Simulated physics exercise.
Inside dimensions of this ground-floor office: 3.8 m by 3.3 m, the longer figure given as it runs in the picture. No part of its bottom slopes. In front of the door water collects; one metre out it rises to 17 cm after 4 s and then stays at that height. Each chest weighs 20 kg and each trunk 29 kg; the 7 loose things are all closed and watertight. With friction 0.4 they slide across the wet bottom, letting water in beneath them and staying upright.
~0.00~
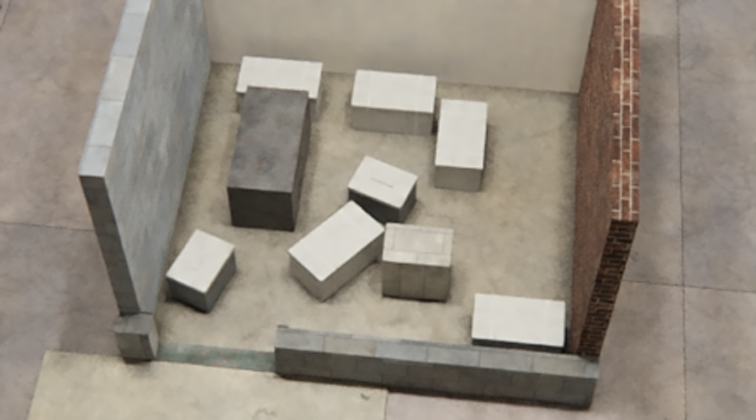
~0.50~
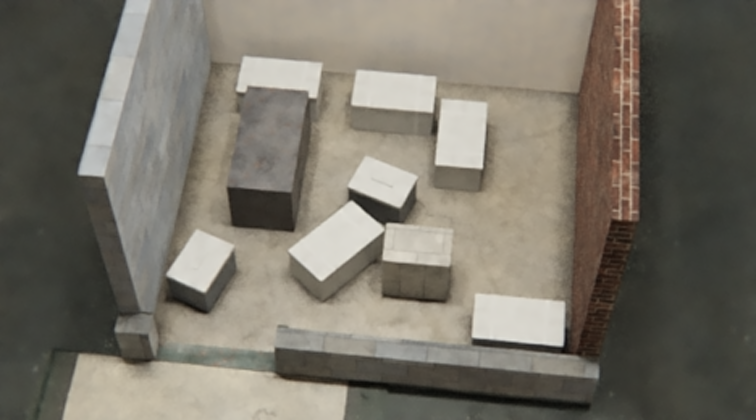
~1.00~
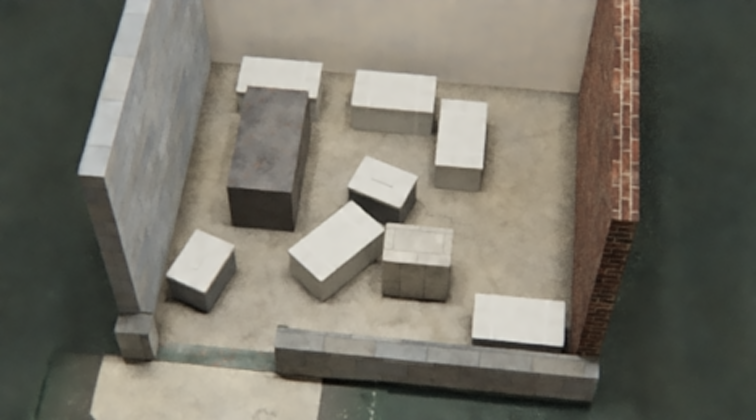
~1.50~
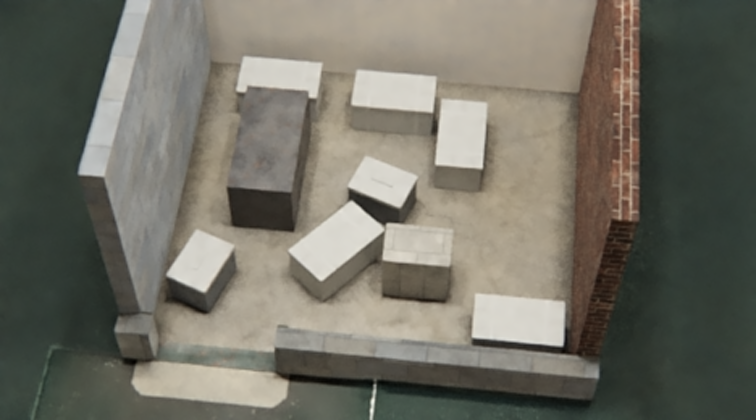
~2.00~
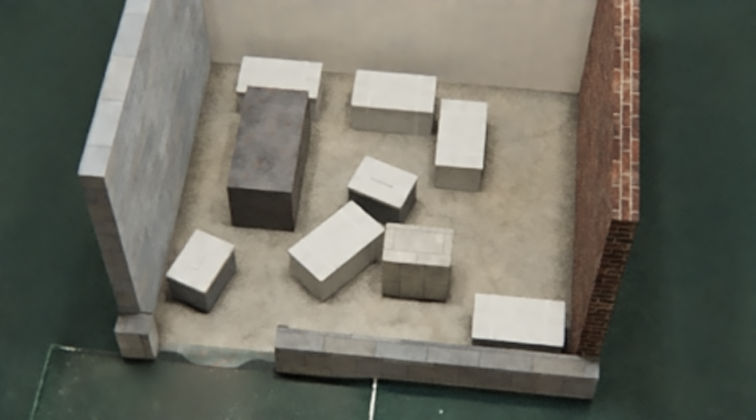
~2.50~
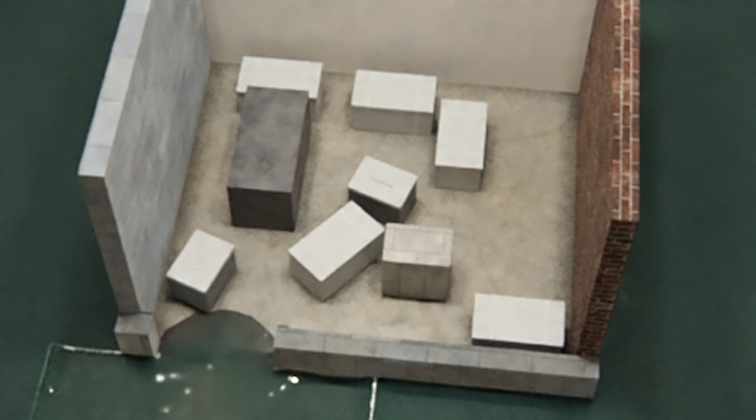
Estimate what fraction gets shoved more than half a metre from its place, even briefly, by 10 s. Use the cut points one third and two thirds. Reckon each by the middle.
It falls below one third.
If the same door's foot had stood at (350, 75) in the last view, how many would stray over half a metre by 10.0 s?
Then it comes to 3.
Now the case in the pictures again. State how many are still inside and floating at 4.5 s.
The number is 0.
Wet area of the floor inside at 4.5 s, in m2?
Wet: Near 2.5 m2.
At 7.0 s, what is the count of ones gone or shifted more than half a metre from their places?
At that moment it comes to 0.
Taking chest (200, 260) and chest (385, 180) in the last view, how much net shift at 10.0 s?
In that order: 50 cm, 5 cm.
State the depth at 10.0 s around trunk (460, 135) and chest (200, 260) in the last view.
About 3 and 11 cm.
After 3.5 s 0 of 7 are over 50 cm from their spots; 0 afloat.
After 4.5 s 0 of 7 are over 50 cm from their spots; 0 afloat.
After 7.0 s 0 of 7 are over 50 cm from their spots; 0 afloat.
After 10.0 s 0 of 7 are over 50 cm from their spots, and 0 have been at some point; 2 afloat.
